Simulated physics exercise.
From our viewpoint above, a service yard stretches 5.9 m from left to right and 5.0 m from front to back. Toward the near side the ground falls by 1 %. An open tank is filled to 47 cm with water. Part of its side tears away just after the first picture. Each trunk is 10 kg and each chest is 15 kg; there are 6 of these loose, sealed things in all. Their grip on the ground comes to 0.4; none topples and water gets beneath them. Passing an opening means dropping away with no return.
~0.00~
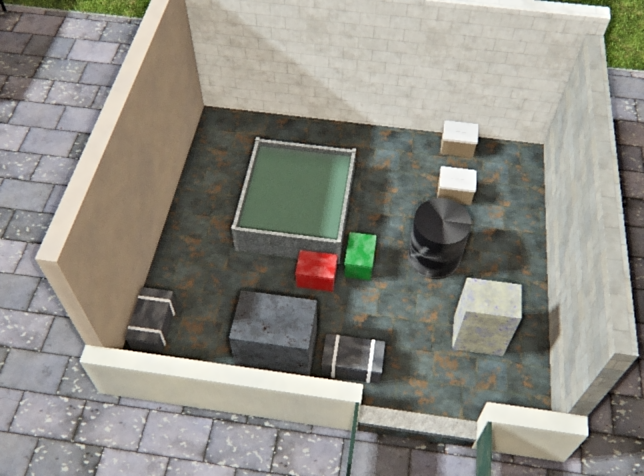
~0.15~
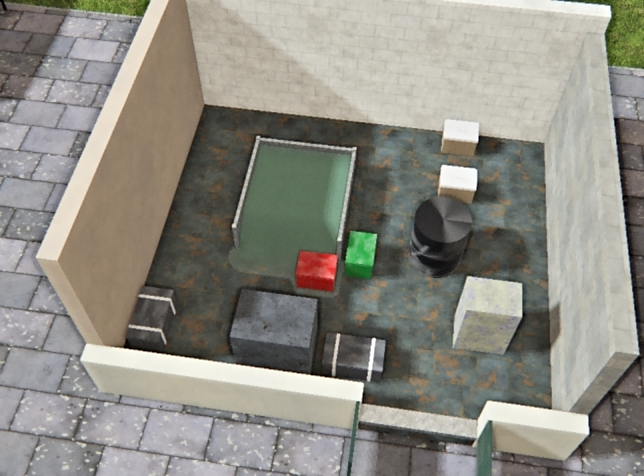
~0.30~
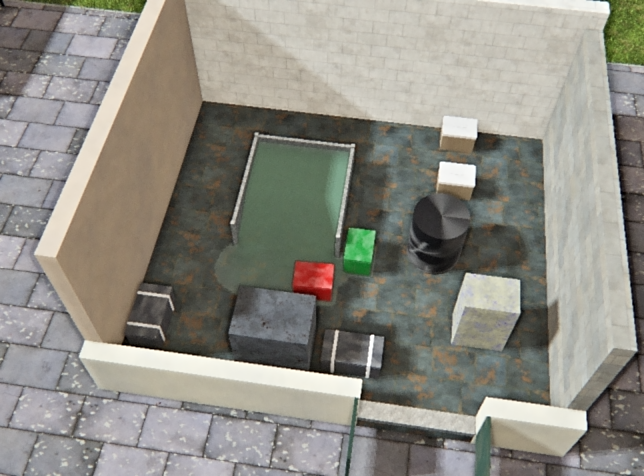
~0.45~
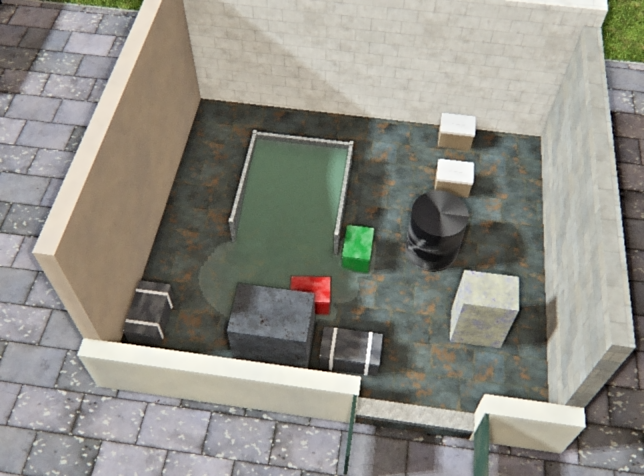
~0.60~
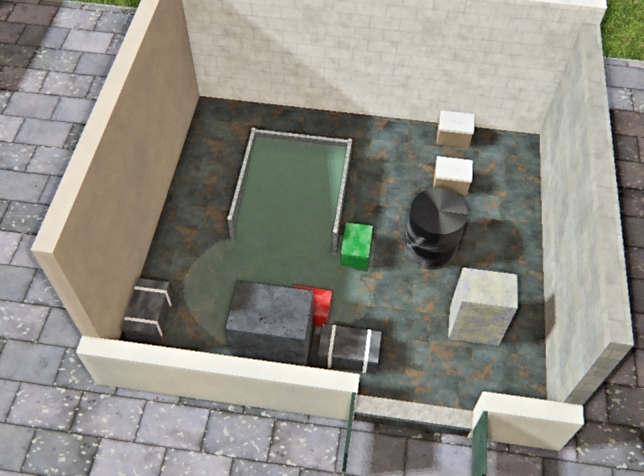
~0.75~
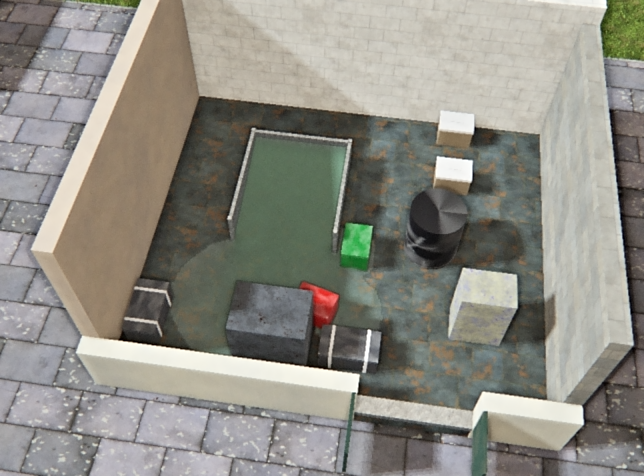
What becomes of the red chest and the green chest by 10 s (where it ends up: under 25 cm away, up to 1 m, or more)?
At the end, red chest: Is displaced far, green chest: Scarcely budges.
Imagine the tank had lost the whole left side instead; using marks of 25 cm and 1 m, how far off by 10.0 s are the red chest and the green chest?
Here's how it goes: The red chest edges along somewhat, and the green chest scarcely moves.
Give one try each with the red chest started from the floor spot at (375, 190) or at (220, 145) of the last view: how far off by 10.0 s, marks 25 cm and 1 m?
Run one, it remains planted; run two, it gets moved partway.
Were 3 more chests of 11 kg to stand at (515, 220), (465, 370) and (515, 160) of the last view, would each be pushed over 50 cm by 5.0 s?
Listed order gives within the limit, above the limit, within the limit.
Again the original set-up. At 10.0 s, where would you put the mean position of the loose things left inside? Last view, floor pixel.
The centre is close to (421, 198).
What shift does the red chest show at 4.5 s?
Some 350 cm from the start.
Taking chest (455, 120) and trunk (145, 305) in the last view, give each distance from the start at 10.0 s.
Lab note - net shifts in turn: 0 cm; 400 cm.
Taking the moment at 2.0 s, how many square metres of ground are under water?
At that time the wet patch spans about 11.5 m2.
After 2.0 s the red chest is near (397, 338), 1.7 m from its start, aground; the green chest is near (357, 240), 0.0 m from its start, aground; 0 of 6 are out; 1 afloat.
After 4.5 s the red chest is near (533, 365), 3.4 m from its start, afloat; the green chest is near (357, 240), 0.0 m from its start, aground; 0 of 6 are out; 1 afloat.
After 7.0 s the red chest is near (520, 272), 3.0 m from its start, aground; the green chest is near (357, 240), 0.0 m from its start, aground; 1 of 6 are out; 0 afloat.
After 10.0 s the red chest is near (517, 267), 2.9 m from its start, aground; the green chest is near (357, 240), 0.0 m from its start, aground; 1 of 6 are out; 1 afloat.
